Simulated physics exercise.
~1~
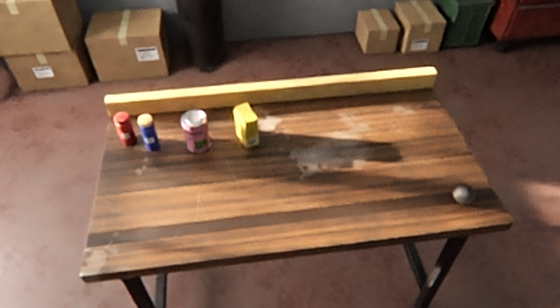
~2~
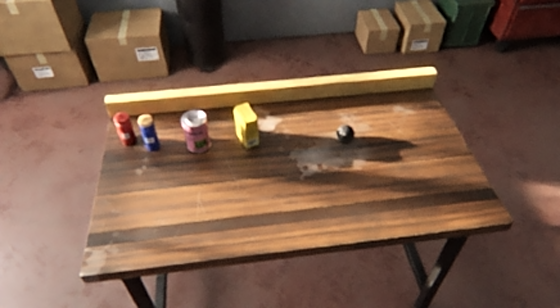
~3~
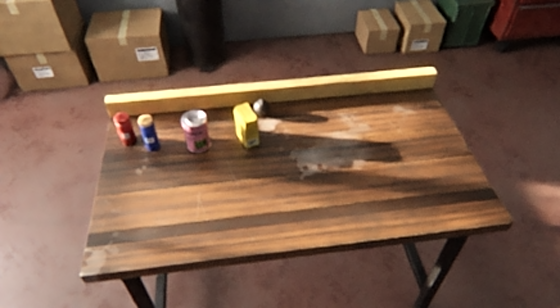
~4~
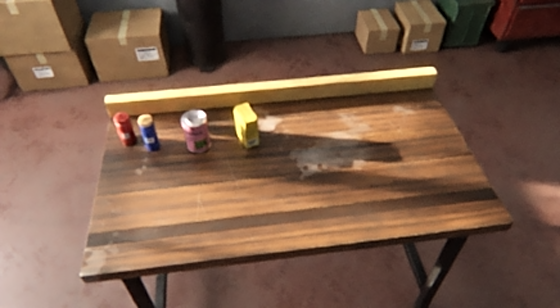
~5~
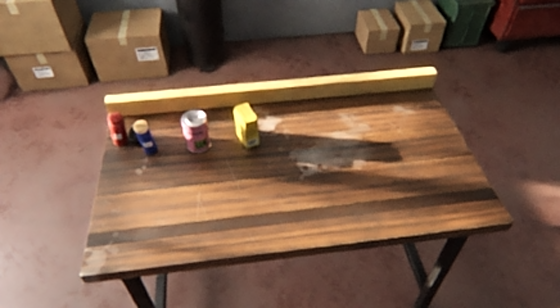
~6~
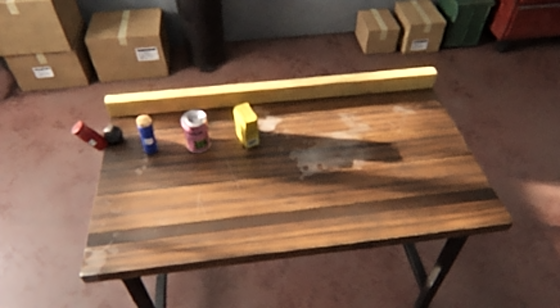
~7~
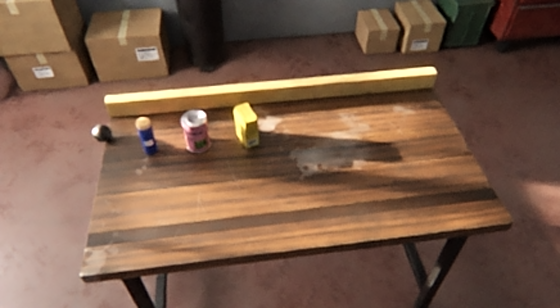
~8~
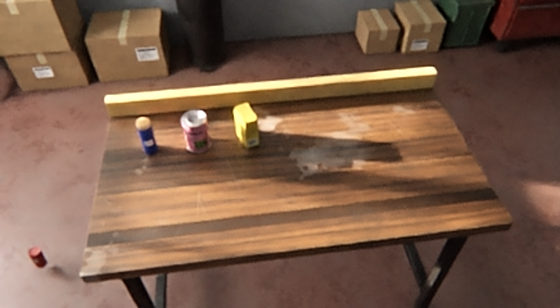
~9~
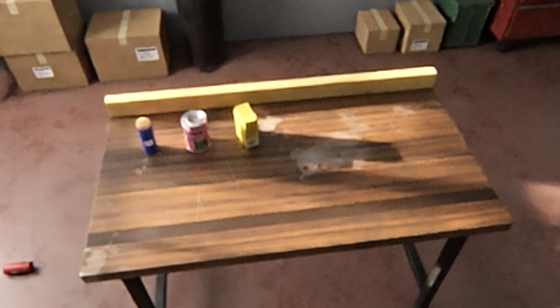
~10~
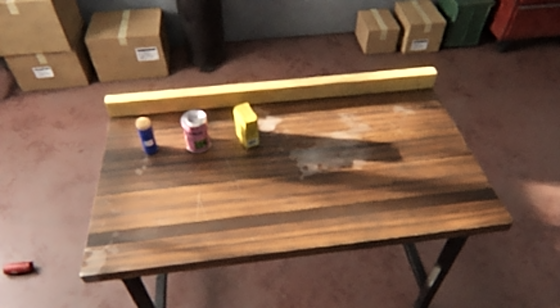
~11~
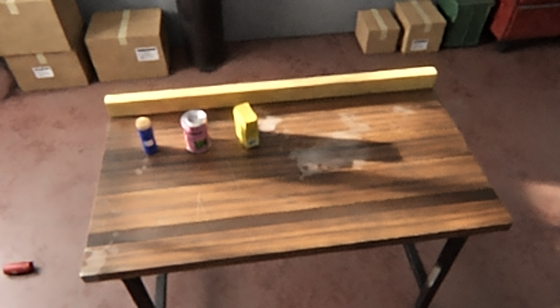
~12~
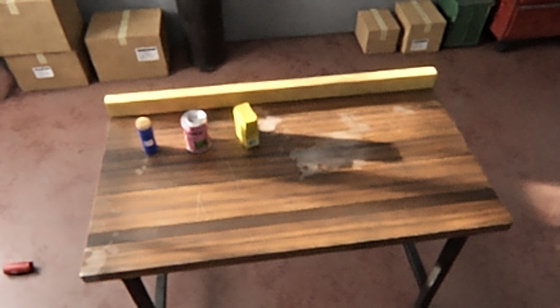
A dark ball rolls in from the right of a wooden table, seen from above by a still camera in a room with cardboard boxes on a reddish floor. Along the table's left side stand a red shaker, a blue shaker, a pink tin and a yellow packet. The ball heads left and away to the yellow rail, then passes behind the packet and tin. It reaches the shakers, and the red one tips off the left edge, the ball following. The red shaker ends on its side on the floor, while the other three remain standing.
